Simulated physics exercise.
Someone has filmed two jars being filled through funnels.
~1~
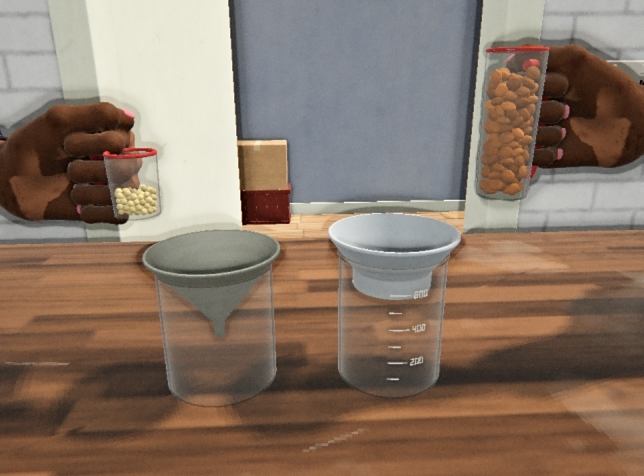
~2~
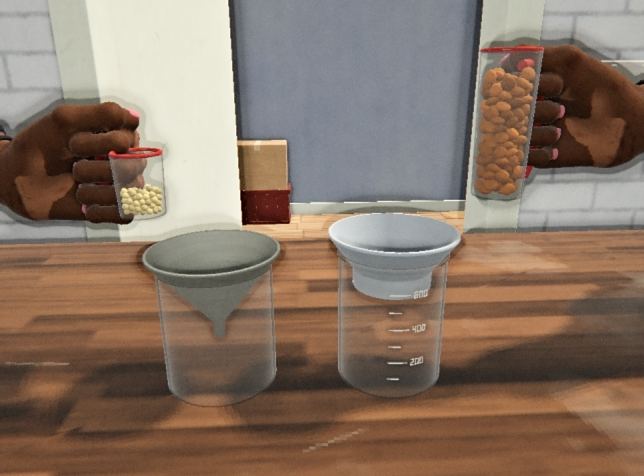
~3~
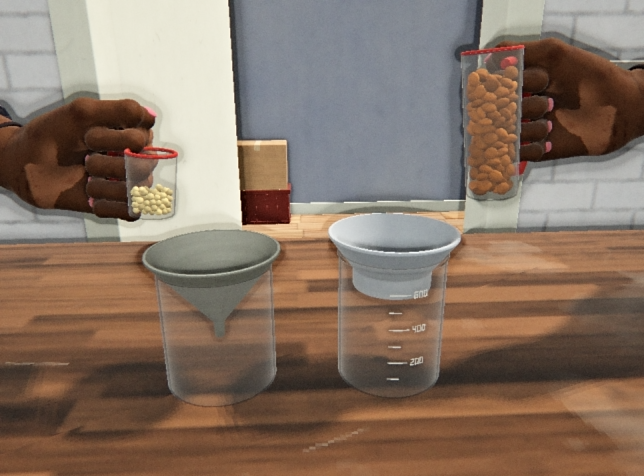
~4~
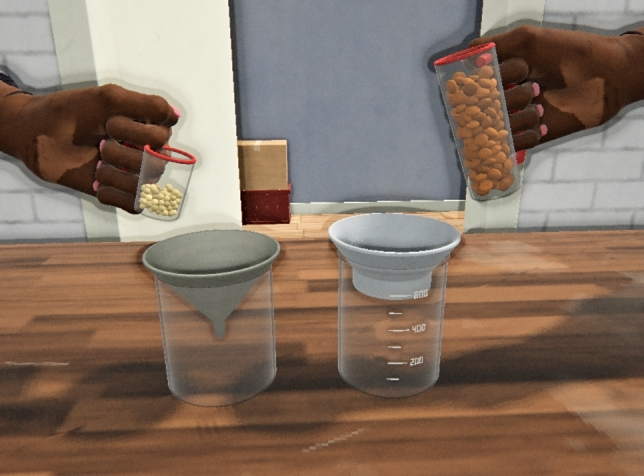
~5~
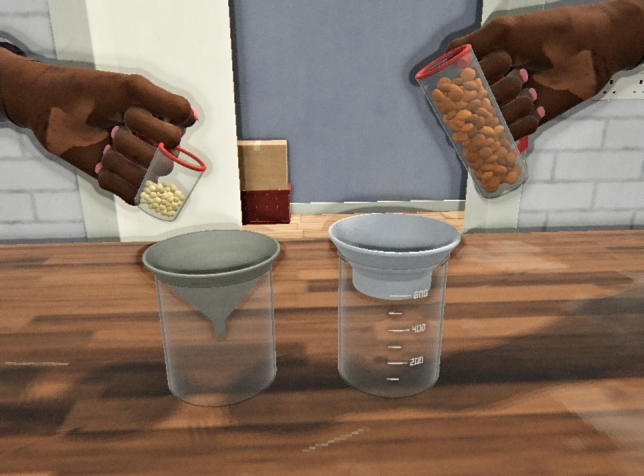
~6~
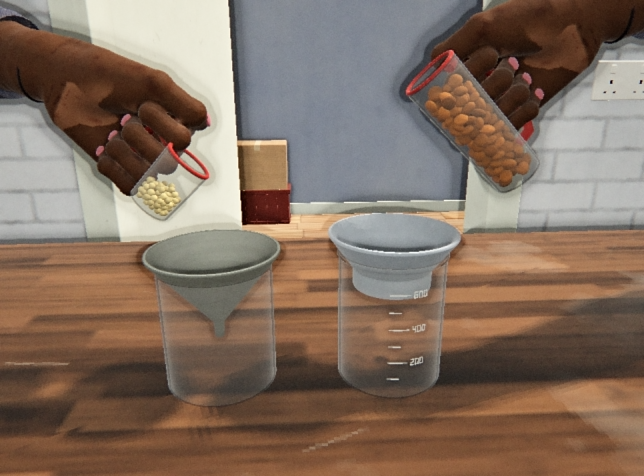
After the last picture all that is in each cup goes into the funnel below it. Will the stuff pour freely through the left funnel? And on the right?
Left: This one will plug up. Right: This one will keep flowing.
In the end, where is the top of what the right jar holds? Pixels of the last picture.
The topmost pieces end close to (355, 340).
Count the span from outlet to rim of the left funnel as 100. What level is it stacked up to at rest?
It works out near 55 percent.
Then, 0.40 s on from there, left, the whole lot still in the cup; right, the whole lot still in the cup.
Then, 0.75 s on from there, left, all but a few still in the cup, a little in or over the funnel; right, all but a few still in the cup, only a few in or over the funnel.
Then, 1.05 s on from there, left, the whole lot in or over the funnel; right, near half still in the cup, near a quarter in or over the funnel, near a quarter down in the jar.
In the end, left, the whole lot stuck in the funnel, none at all down in the jar; right, the whole lot down in the jar.
